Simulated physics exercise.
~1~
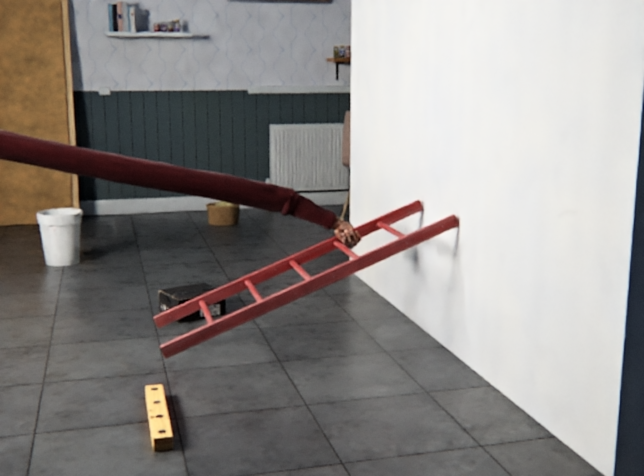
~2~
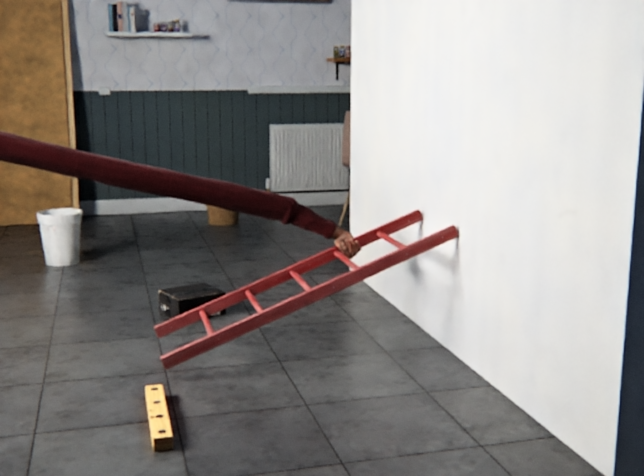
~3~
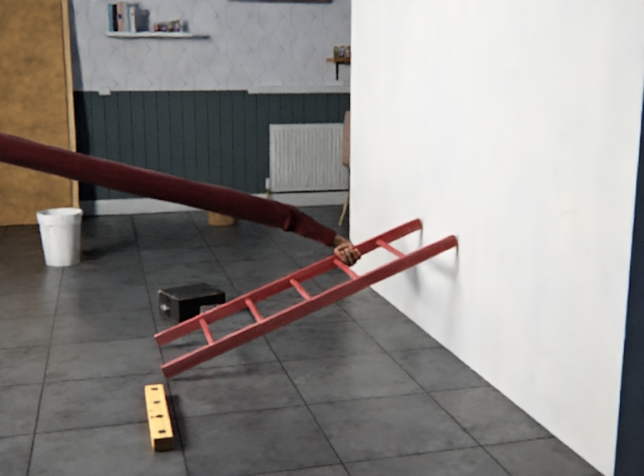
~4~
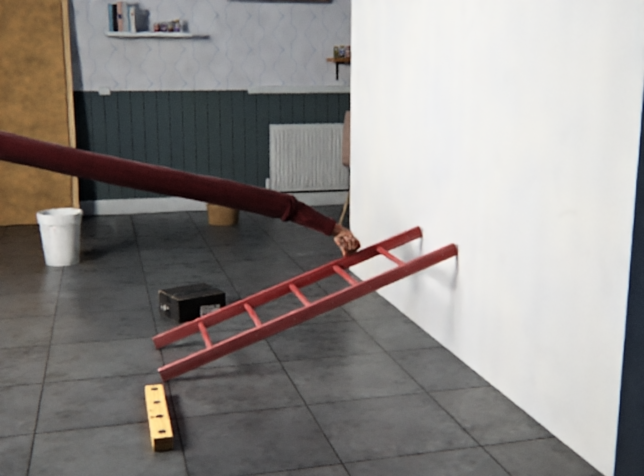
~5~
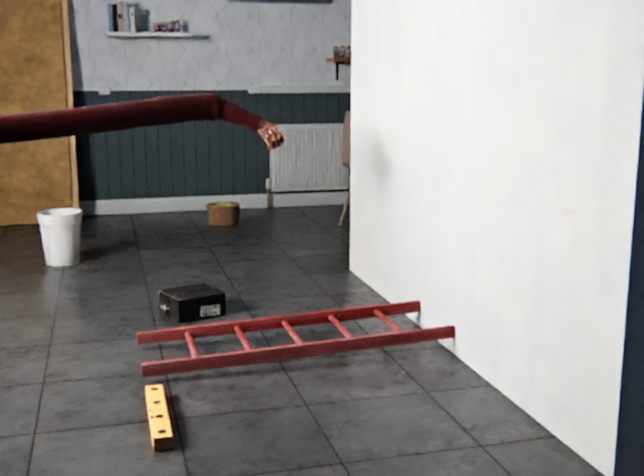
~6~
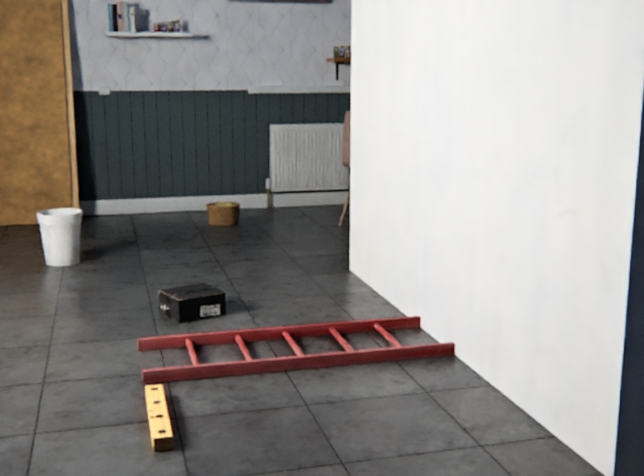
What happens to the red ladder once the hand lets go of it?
It slips down the white wall and comes to rest lying flat on the tiled floor.
